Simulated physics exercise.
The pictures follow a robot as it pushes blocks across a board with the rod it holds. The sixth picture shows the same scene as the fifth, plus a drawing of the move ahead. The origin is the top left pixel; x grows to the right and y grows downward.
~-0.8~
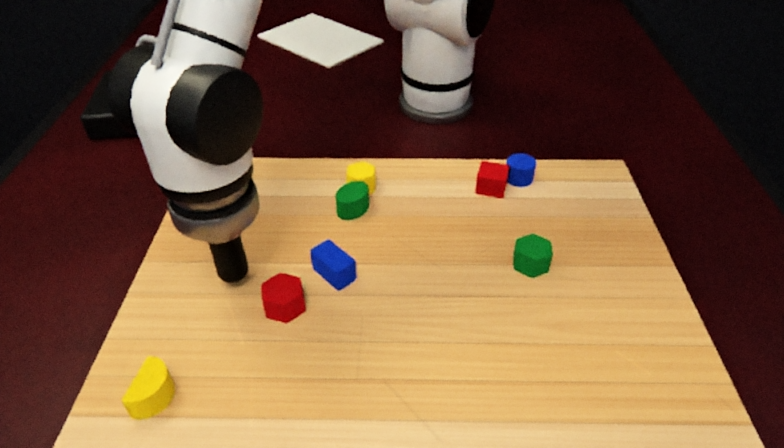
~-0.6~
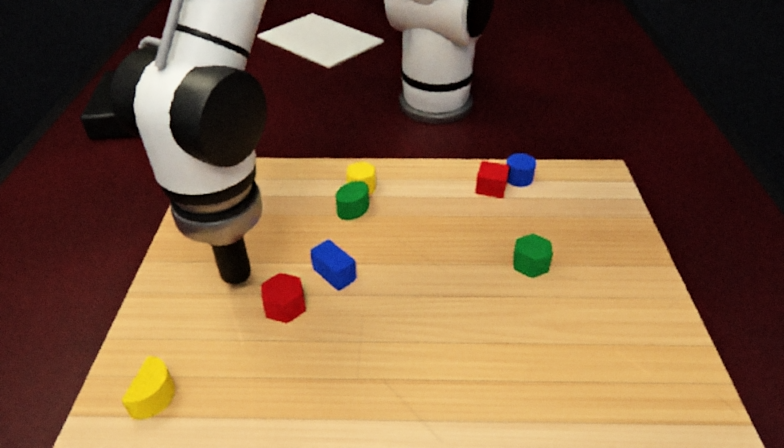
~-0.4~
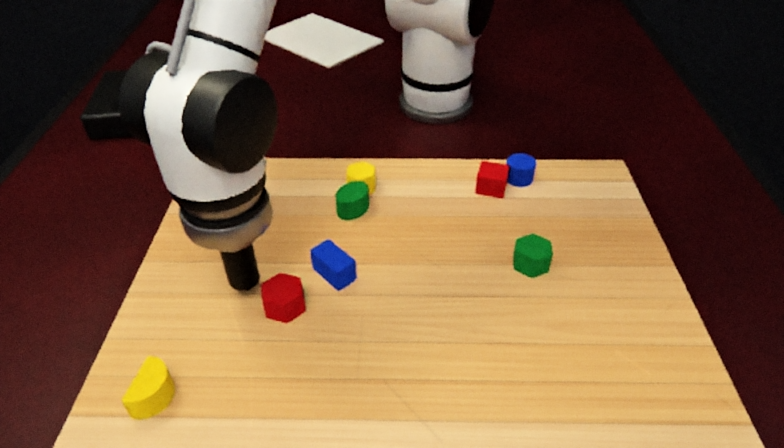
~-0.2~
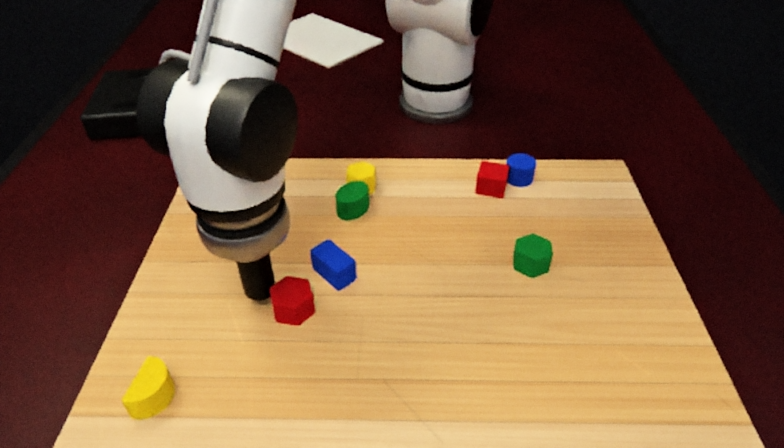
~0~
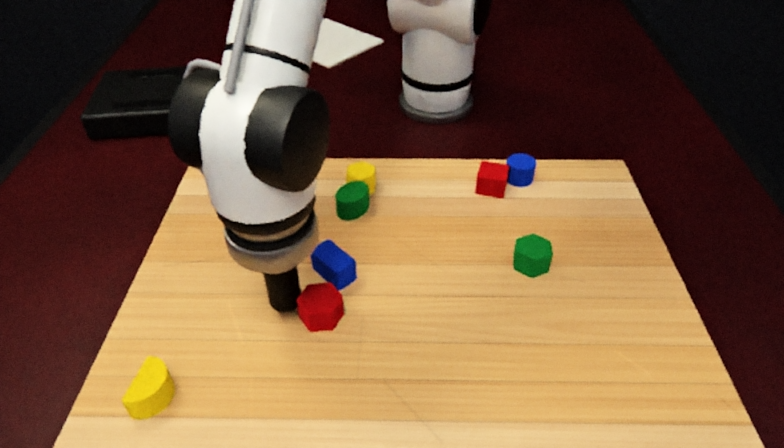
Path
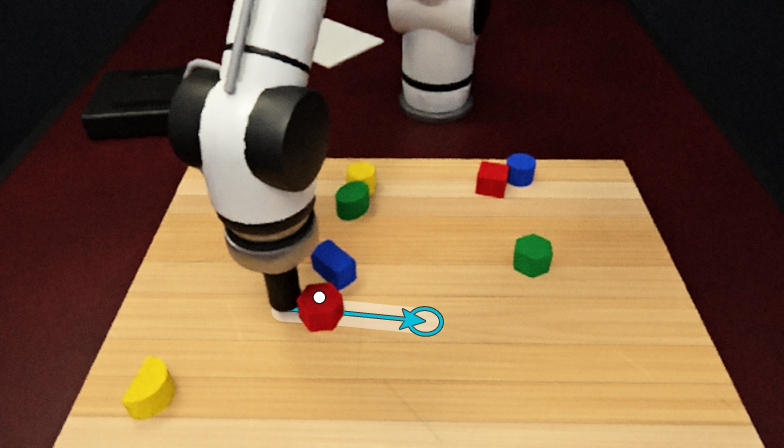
On a wooden board dotted with colored blocks, a white and black robot arm moved its dark rod toward the red hexagon, then pushed it a short way right, just below the blue block.
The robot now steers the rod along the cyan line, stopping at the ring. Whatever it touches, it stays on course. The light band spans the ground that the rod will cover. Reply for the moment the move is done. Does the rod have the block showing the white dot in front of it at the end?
I expect so.
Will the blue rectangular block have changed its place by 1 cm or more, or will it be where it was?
The blue rectangular block will stay where it stands.
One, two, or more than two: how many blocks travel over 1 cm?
By the end, one block will have moved.
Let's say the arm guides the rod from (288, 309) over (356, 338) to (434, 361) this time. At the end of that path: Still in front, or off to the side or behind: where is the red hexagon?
Beside or behind it.
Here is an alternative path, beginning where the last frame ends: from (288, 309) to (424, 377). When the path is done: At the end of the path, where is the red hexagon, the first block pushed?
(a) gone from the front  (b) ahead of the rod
The answer is a.
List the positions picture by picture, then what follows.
The first frame shows rod's lower end (234, 273); red hexagon (282, 288); blue rectangular block (333, 255).
The second frame shows rod (236, 275); blocks still.
The third frame shows rod (245, 281); blocks still.
The fourth frame shows rod (261, 290); red hexagon (291, 291).
The fifth frame shows rod (286, 301); red hexagon (319, 297); blue rectangular block (333, 255).
Drawn move, from (288, 309) to (425, 321); the dot is on the red hexagon.
What follows on the original path. One third of the way, rod (333, 305); red hexagon (368, 301).
Two thirds of the way, rod (379, 309); red hexagon (415, 305).
At the end, rod (426, 313); red hexagon (464, 310); blue rectangular block still.
